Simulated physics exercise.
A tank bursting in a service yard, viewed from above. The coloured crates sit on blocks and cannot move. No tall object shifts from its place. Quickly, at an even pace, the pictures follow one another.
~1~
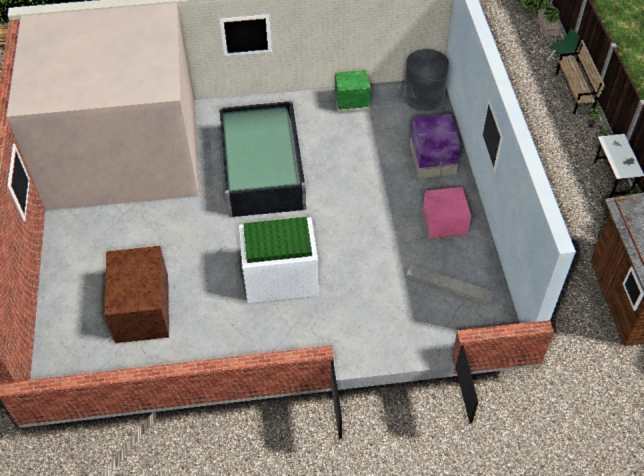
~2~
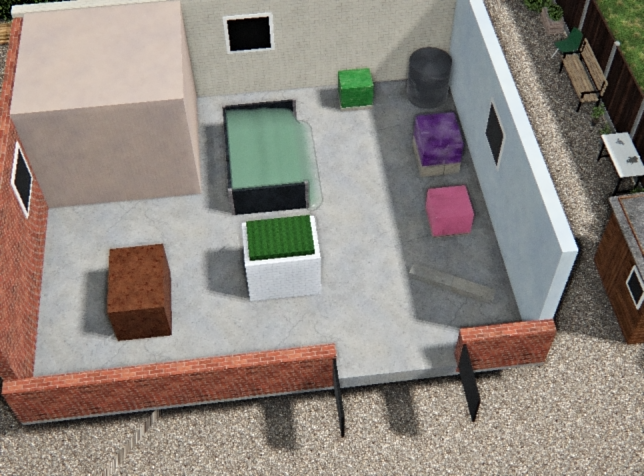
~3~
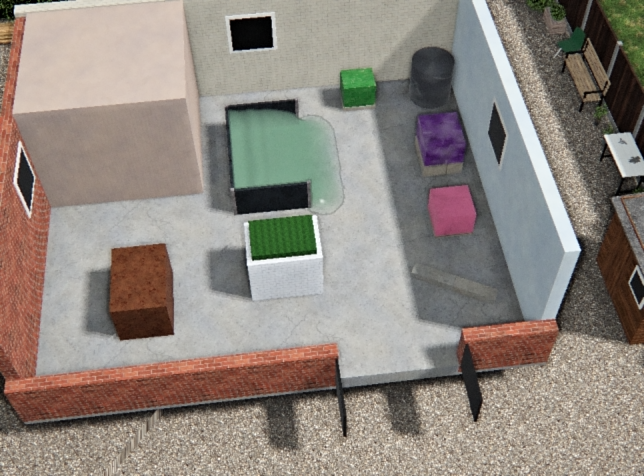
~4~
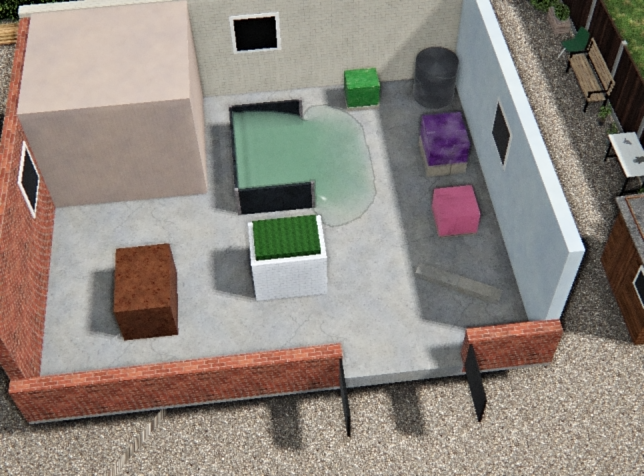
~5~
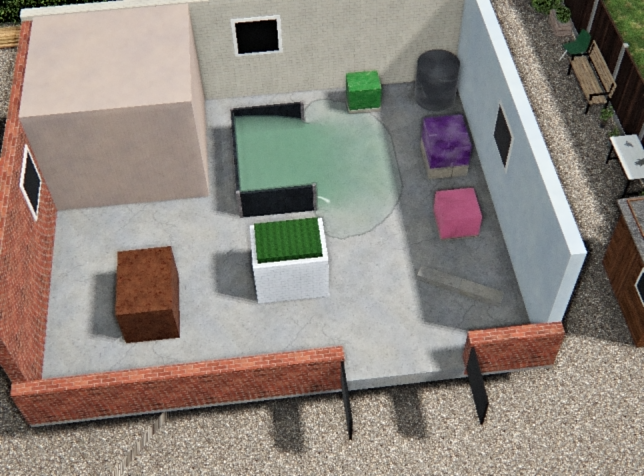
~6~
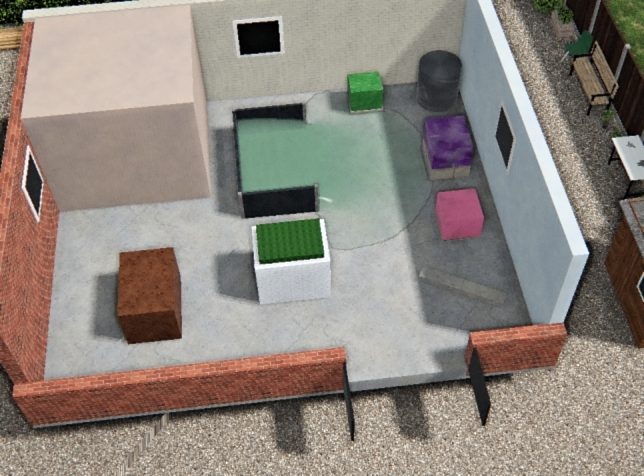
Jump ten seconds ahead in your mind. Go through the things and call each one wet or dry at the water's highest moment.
Called one by one: The purple crate is wet; the green crate is wet; the pink crate is wet.
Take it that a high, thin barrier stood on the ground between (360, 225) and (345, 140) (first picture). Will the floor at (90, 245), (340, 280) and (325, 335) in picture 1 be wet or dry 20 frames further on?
Taking the three spots in order: Spared, soaked, soaked.
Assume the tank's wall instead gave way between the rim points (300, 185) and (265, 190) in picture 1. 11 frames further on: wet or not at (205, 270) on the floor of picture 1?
At that spot: Swamped.
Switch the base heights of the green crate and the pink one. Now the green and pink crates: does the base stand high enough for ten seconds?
Well, the green crate gets reached, and the pink crate gets reached.
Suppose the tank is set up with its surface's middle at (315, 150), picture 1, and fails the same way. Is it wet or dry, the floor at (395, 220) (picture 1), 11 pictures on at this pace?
Answer for that point: Inundated.
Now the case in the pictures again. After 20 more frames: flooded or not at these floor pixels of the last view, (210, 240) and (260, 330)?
Clear, then clear.
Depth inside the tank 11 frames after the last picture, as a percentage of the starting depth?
I'd put it close to 20 percent.
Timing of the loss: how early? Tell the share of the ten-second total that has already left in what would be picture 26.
About 0 per cent.
A moment on, water covers 25 % of the floor; the purple crate water round its plinth, the green crate water round its plinth, the pink crate water round its plinth.
Next, water covers 30 % of the floor; the purple crate water round its plinth, the green crate water round its plinth, the pink crate water round its plinth.
Then, water covers 40 % of the floor; the purple crate water round its plinth, the green crate water round its plinth, the pink crate water round its plinth.
Later, water covers 60 % of the floor; the purple crate water round its plinth, the green crate water round its plinth, the pink crate water round its plinth.
In the end, water covers 80 % of the floor; the purple crate was topped, the green crate was topped, the pink crate was topped.
